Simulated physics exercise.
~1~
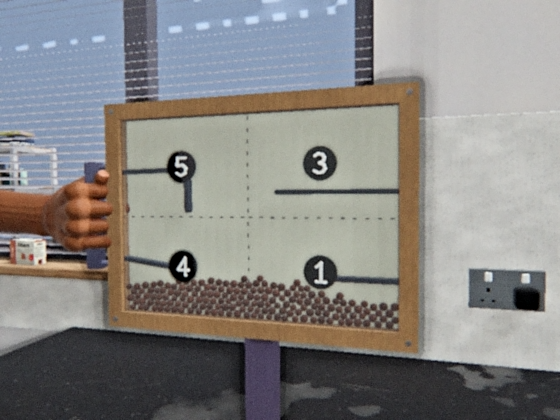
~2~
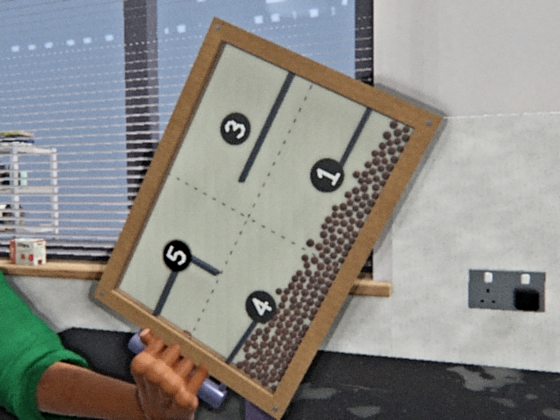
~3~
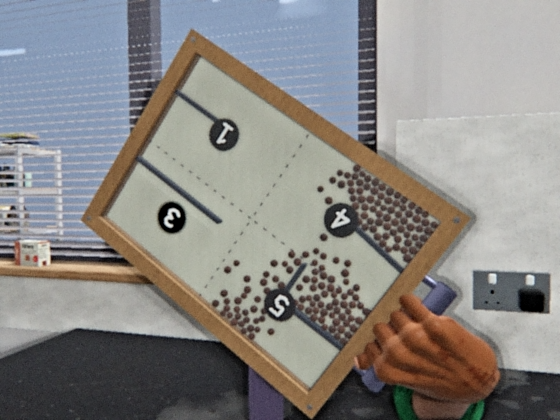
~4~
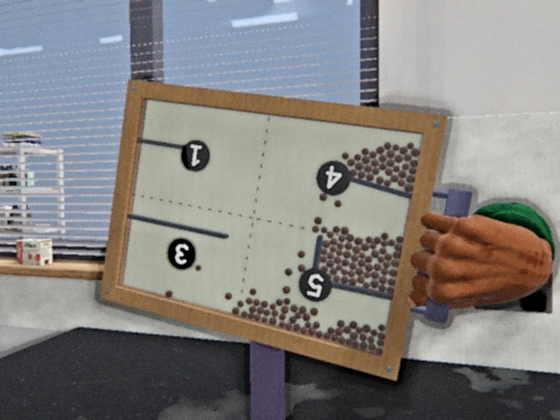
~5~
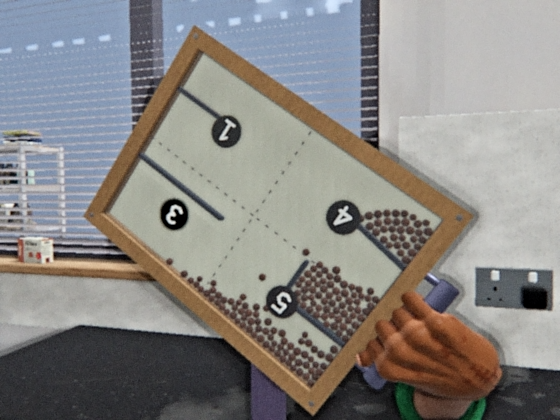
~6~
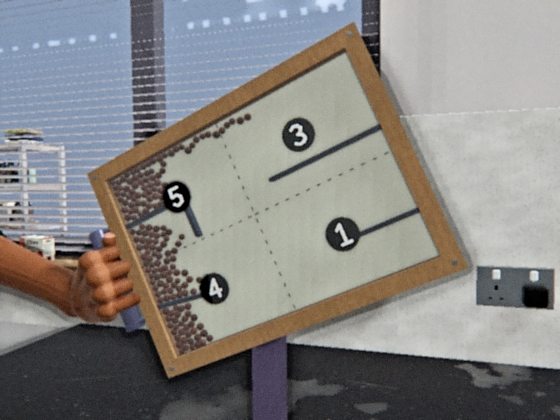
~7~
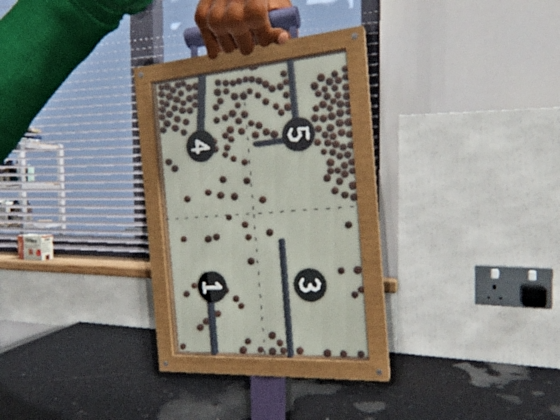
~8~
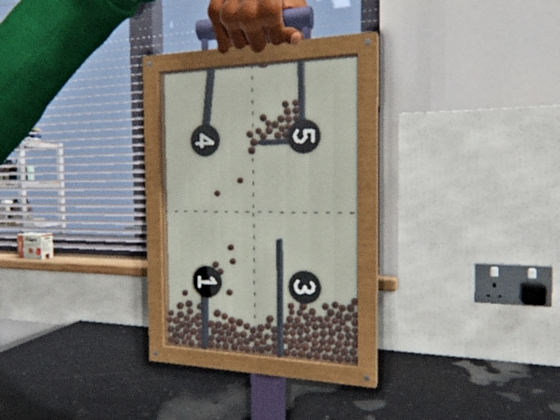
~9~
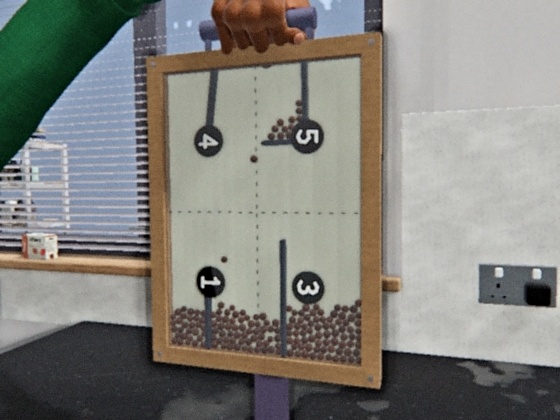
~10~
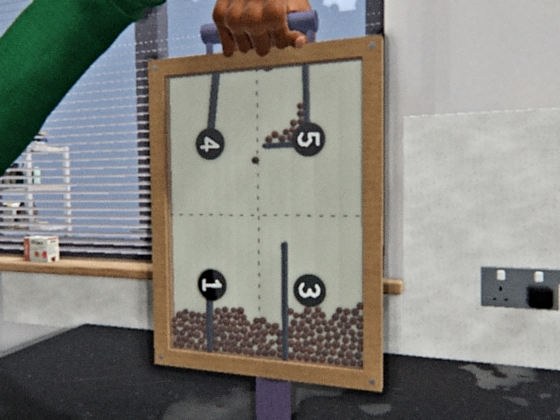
The video shows a hand turning a framed case of dark beads anticlockwise until nearly upside down, then swinging it back clockwise past level to stand on end, where most beads drop and settle along the bottom while a few stay on a ledge near the number five.
